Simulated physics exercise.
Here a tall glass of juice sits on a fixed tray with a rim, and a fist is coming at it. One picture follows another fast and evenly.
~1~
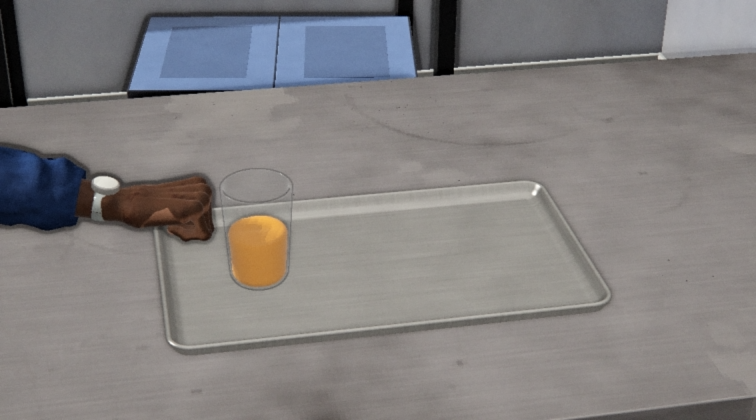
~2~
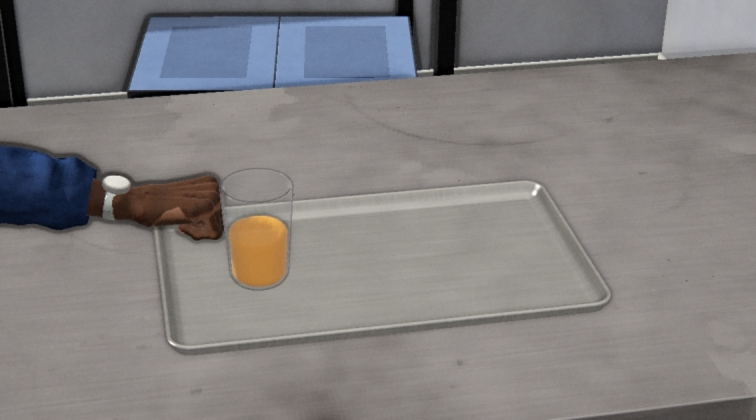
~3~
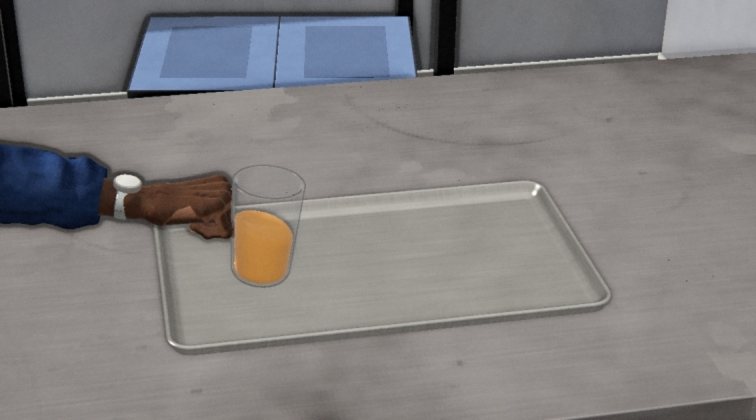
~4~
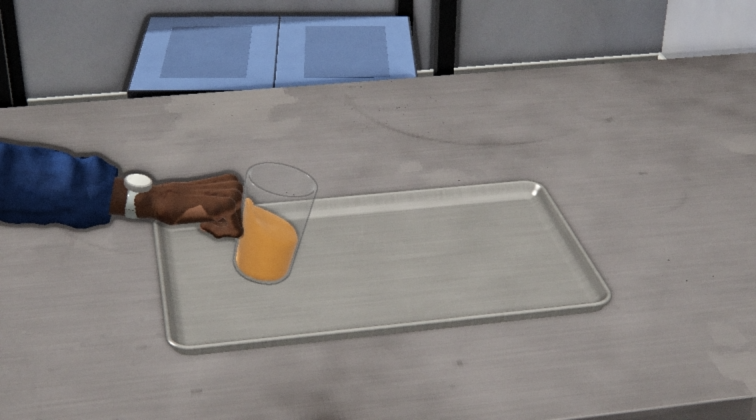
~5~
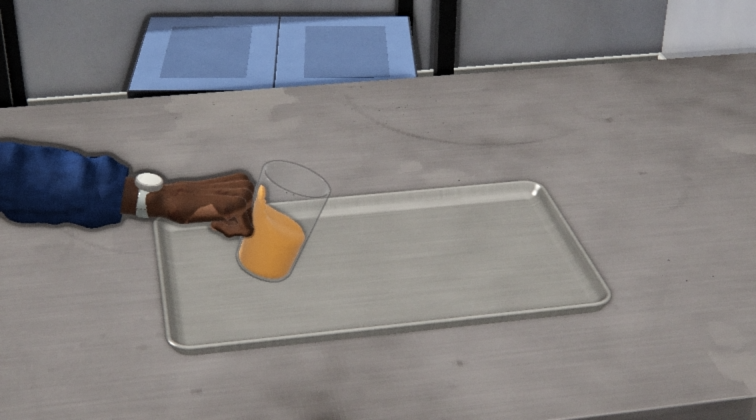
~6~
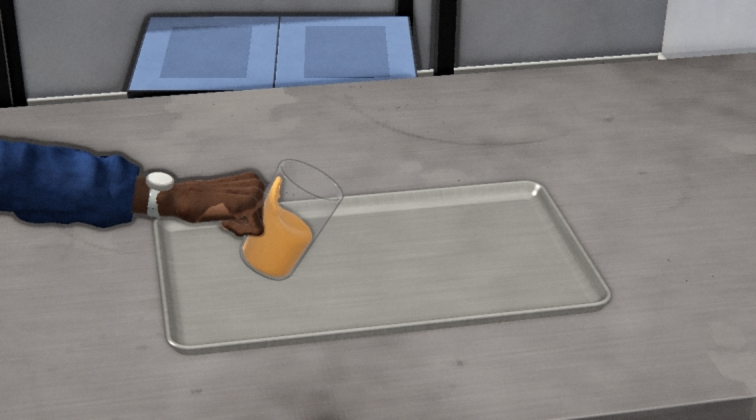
Fist pushing a clear glass of orange liquid on a tray, tilting it steadily rightward as the liquid climbs its left side.
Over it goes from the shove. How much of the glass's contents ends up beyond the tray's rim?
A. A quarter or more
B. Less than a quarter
A, A quarter or more.
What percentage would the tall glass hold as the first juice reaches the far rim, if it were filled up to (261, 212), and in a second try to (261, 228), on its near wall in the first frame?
Fill one keeps roughly 45 percent; fill two keeps roughly 45 percent.
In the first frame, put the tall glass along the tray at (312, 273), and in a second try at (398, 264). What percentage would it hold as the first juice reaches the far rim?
First 55 per cent, second 85 per cent.
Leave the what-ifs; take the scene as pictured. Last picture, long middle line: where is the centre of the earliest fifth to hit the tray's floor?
Roughly (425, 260).
A moment on, the tall glass lies on its side and 99 per cent is in the glass, 1 on the tray and 0 above or beyond its rim.
Next, the tall glass lies on its side and 50 per cent is in the glass, 46 on the tray and 4 above or beyond its rim.
Then the tall glass lies on its side and 27 per cent is in the glass, 60 on the tray and 13 above or beyond its rim.
Later the tall glass lies on its side and 14 per cent is in the glass, 46 on the tray and 40 above or beyond its rim.
In the end 61 per cent is held by tray and glass, 39 is off the tray.
